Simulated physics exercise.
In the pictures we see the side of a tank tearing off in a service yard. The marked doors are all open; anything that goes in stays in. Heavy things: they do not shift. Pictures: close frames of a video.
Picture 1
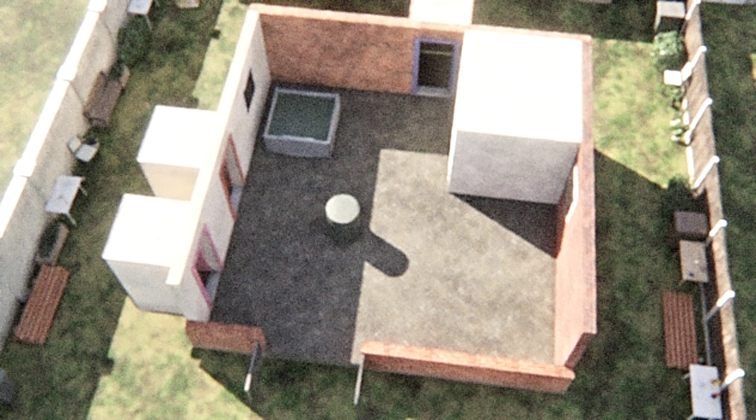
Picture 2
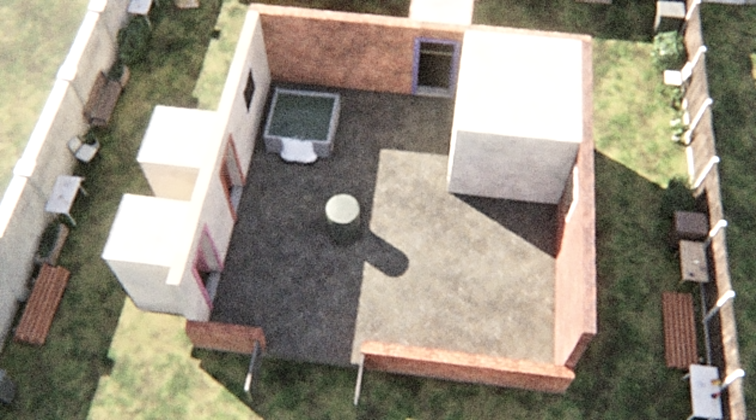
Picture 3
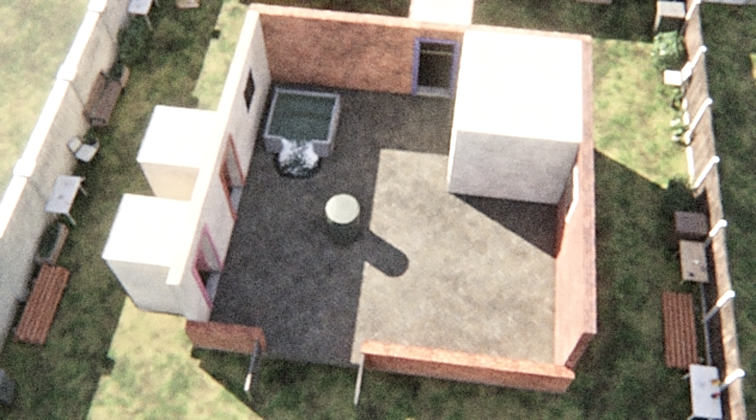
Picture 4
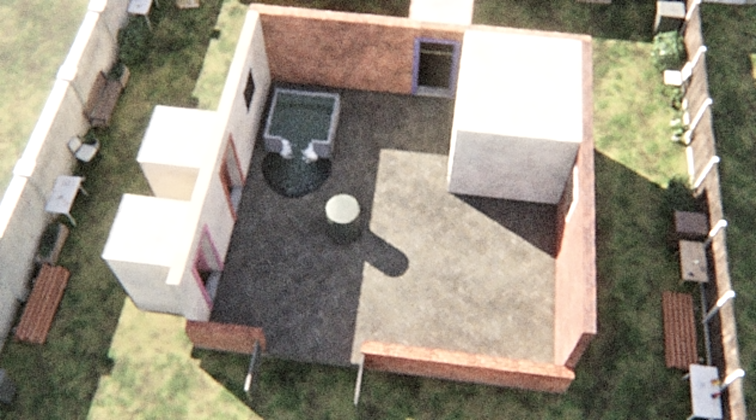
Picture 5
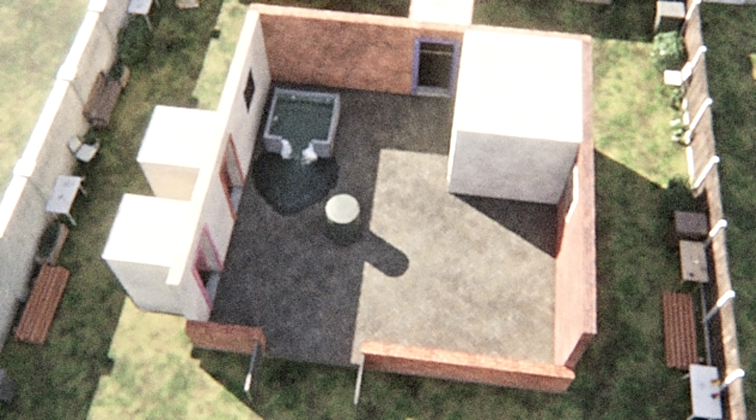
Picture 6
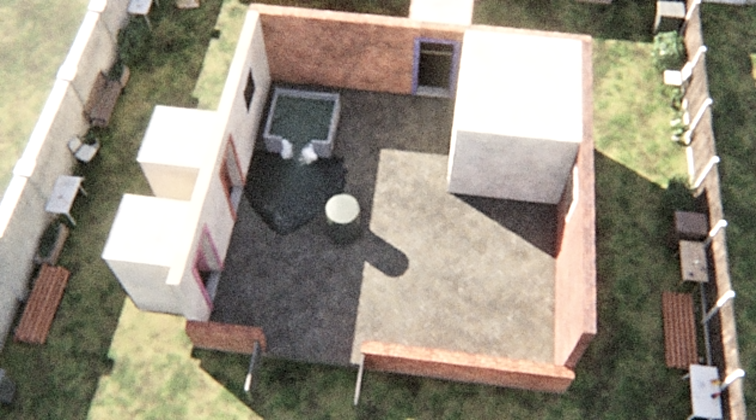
The footage shows a walled yard from above, where the near side of a water-filled tank in the far left corner breaks open and water pours out, spreading as a dark patch across the paving toward a pale-topped cylinder.
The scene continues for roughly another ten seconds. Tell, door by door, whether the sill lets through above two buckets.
Door by door: The pink door does; the blue door does not; the red door does.
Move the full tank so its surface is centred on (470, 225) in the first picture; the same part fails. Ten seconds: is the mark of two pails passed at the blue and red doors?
Briefly, the blue door remains beneath it and the red door remains beneath it.
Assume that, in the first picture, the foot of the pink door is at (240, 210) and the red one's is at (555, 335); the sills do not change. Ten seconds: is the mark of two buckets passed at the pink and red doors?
Lab note - pink door over limit, red door under limit.
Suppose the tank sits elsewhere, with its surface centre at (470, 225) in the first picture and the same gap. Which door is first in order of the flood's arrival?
The door marked pink.
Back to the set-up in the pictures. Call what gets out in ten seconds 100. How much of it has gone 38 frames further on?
Close to 65 per cent.
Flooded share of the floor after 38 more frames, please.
That comes to about 30 per cent.
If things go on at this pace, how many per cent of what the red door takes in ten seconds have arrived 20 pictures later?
About 75 per cent.
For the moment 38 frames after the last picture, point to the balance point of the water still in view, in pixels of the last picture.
I'd put my finger on (304, 232).
A moment on, water covers 20 % of the floor; the pink door not reached, the blue door not reached, the red door under two buckets in.
Next, water covers 30 % of the floor; the pink door wet at the sill, nothing in, the blue door not reached, the red door over two buckets in.
Then, water covers 30 % of the floor; the pink door under two buckets in, the blue door not reached, the red door over two buckets in.
Later, water covers 30 % of the floor; the pink door under two buckets in, the blue door not reached, the red door over two buckets in.
In the end, water covers 40 % of the floor; the pink door over two buckets in, the blue door not reached, the red door over two buckets in.
